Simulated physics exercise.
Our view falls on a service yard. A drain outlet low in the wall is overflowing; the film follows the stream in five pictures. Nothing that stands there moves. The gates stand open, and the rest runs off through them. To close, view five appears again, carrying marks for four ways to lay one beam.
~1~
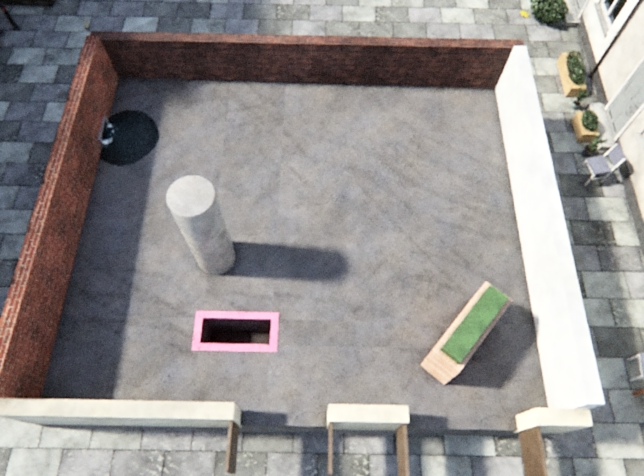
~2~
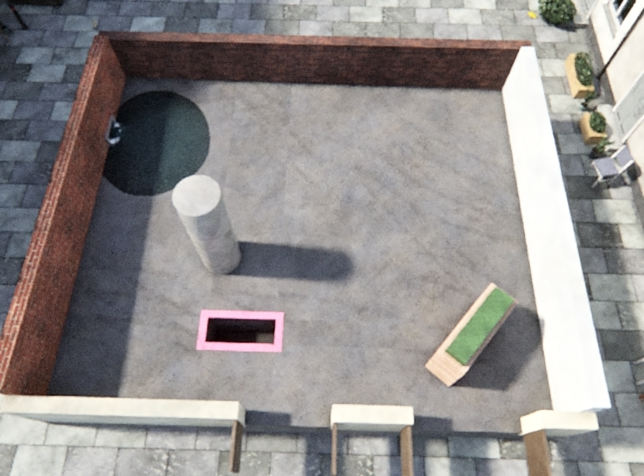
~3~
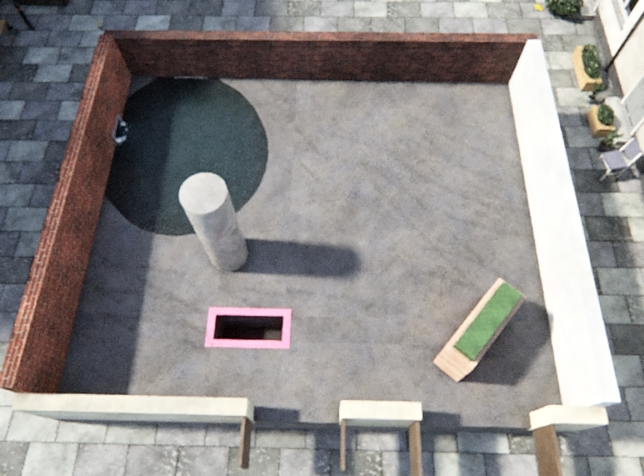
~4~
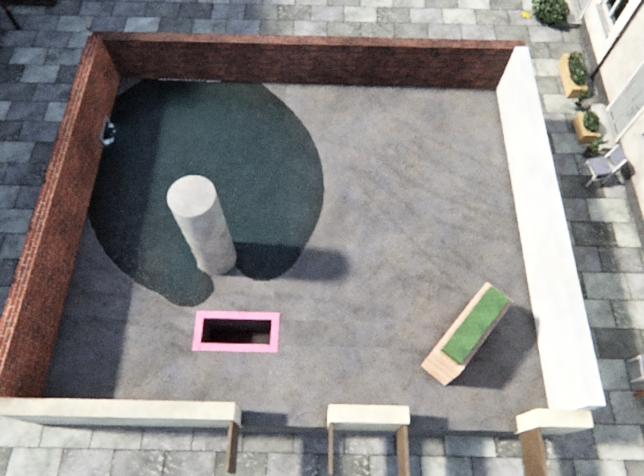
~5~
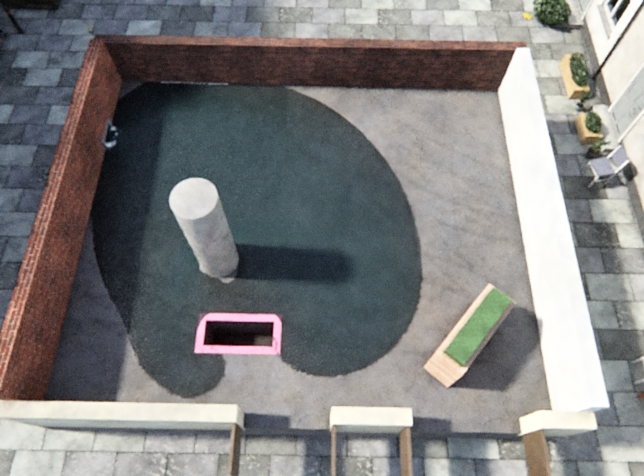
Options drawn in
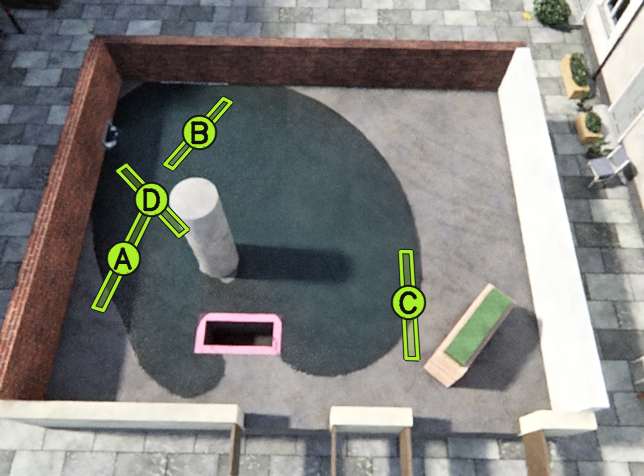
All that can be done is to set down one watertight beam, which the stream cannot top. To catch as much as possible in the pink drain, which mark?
The answer is spot B.
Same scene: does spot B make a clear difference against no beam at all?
Yes, it helps clearly.
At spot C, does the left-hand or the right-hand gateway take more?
The right one.
On the marked copy, A from (98, 308) to (146, 213); B from (168, 166) to (227, 100); C from (412, 358) to (405, 251); D from (122, 168) to (183, 232).
With A, about 10 % of the stream runs into the pink drain, about 89 % out by the gates.
With B, about 22 % of the stream runs into the pink drain, about 75 % out by the gates.
With C, about 13 % of the stream runs into the pink drain, about 86 % out by the gates.
With D, about 10 % of the stream runs into the pink drain, about 89 % out by the gates.
